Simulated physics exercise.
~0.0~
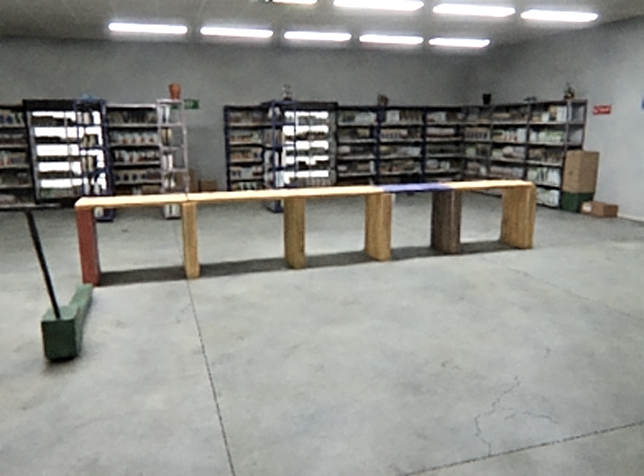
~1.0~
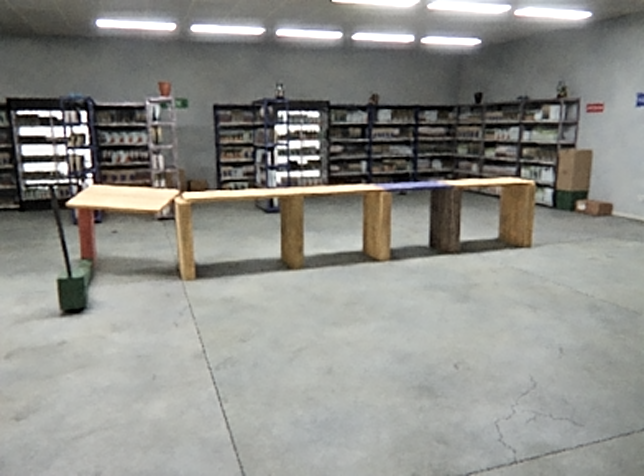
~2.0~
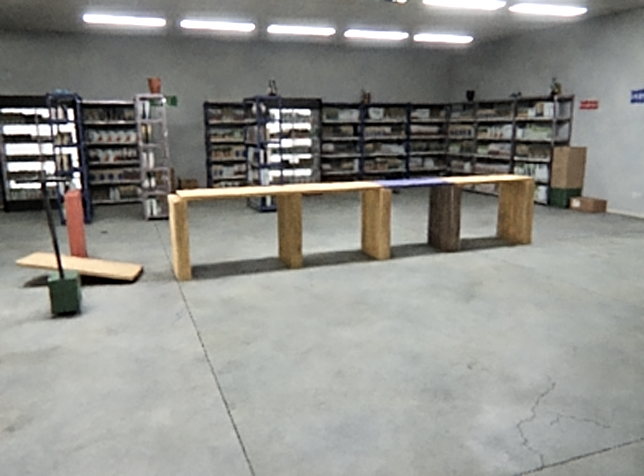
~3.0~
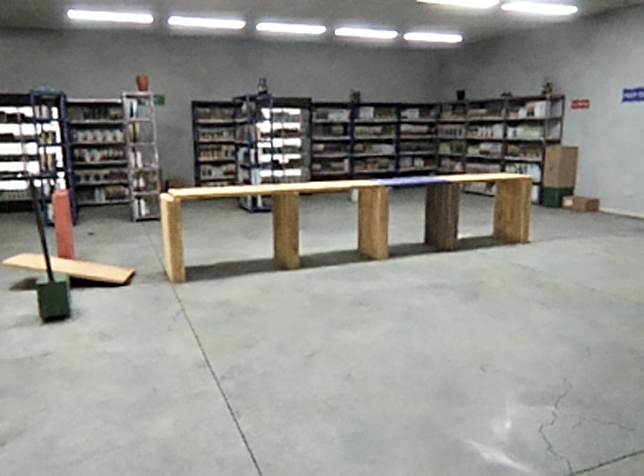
A loose board dropped off the left end of a long row of slabs after a green-footed jack slid in and pushed the red upright back; the board ended up lying tilted near the floor, while the red slab and the rest of the row stayed standing.
